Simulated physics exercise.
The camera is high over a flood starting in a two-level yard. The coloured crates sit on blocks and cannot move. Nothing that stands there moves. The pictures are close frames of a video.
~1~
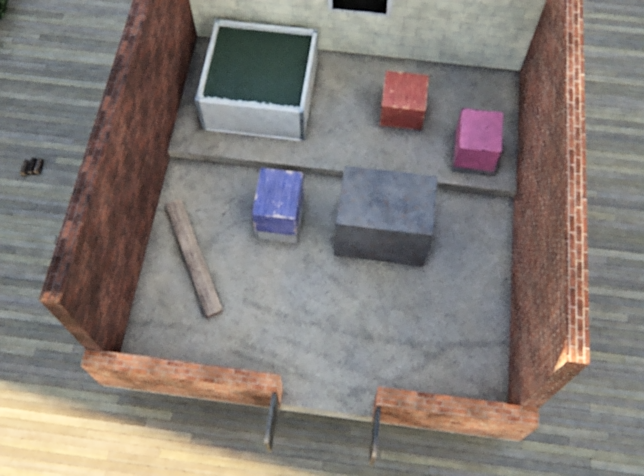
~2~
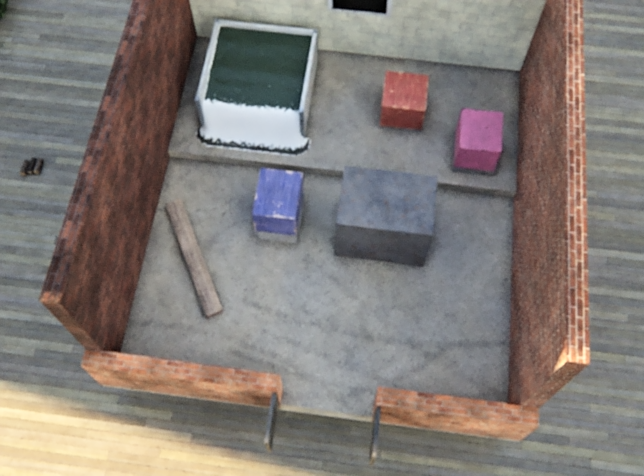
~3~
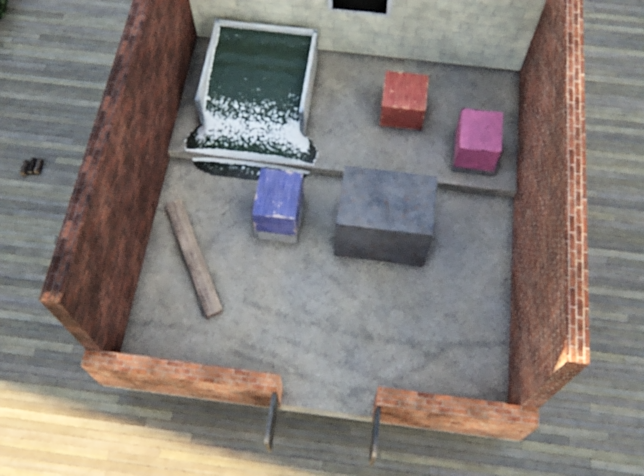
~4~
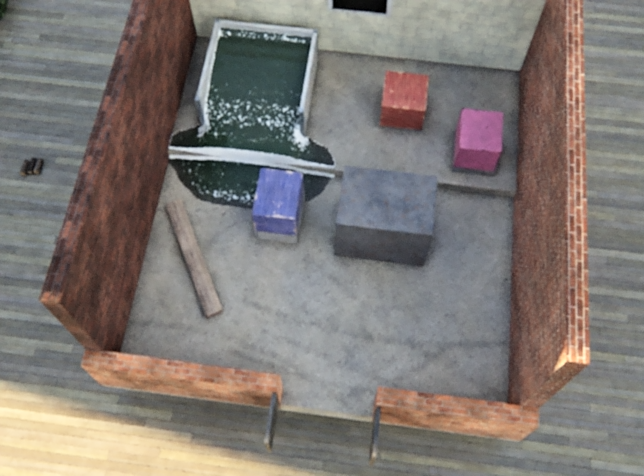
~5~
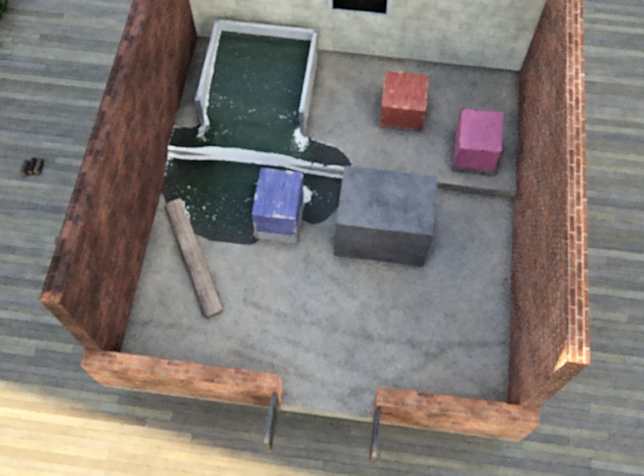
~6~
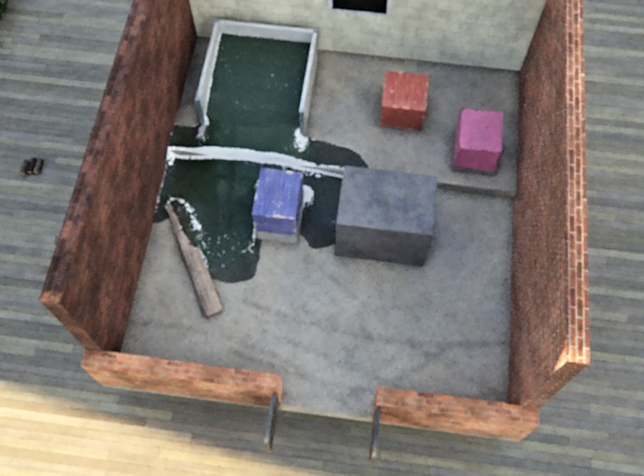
Tank in a walled brick yard opening at its front, dark green water pouring over a step and spreading around a blue block.
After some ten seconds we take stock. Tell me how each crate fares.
In the end: The red crate keeps dry; the pink crate keeps dry; the blue crate is soaked.
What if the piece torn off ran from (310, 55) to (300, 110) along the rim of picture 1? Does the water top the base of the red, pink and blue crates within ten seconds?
In short: Red crate takes water; pink crate is wetted; blue crate is safe.
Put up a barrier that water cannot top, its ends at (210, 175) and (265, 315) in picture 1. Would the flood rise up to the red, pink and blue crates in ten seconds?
The red one keeps dry; the pink one remains dry; the blue one is wetted.
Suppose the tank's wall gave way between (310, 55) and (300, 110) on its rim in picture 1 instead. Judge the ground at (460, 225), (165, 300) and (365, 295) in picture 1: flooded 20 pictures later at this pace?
In turn: Under water, dry, free of water.
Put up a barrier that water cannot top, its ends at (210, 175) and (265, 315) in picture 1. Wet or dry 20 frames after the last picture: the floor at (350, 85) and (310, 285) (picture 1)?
One after the other: Clear, wet.
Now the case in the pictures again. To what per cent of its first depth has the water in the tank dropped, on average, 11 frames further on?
Roughly 22 per cent.
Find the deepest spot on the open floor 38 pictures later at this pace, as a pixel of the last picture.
I would point to (503, 262).
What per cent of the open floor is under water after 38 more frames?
I make it 65 per cent.
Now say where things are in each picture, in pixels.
The first frame shows the tank at (258, 68) is whole and still.
In the second frame, water pours out at (253, 124) and has run to (307, 142).
In the third frame, the front is at (307, 164), out from the gap at (253, 125).
In the fourth frame, the front is at (315, 191), out from the gap at (253, 126).
In the fifth frame, the front is at (210, 234), out from the gap at (253, 126).
In the sixth frame, water pours out at (253, 126) and has run to (217, 275).
A moment on, water covers 35 % of the floor; the red crate not reached, the pink crate not reached, the blue crate water round its plinth.
Next, water covers 50 % of the floor; the red crate not reached, the pink crate not reached, the blue crate water round its plinth.
Then, water covers 60 % of the floor; the red crate not reached, the pink crate not reached, the blue crate water round its plinth.
Later, water covers 65 % of the floor; the red crate not reached, the pink crate not reached, the blue crate water round its plinth.
In the end, water covers 65 % of the floor; the red crate stayed above the water, the pink crate stayed above the water, the blue crate was topped.
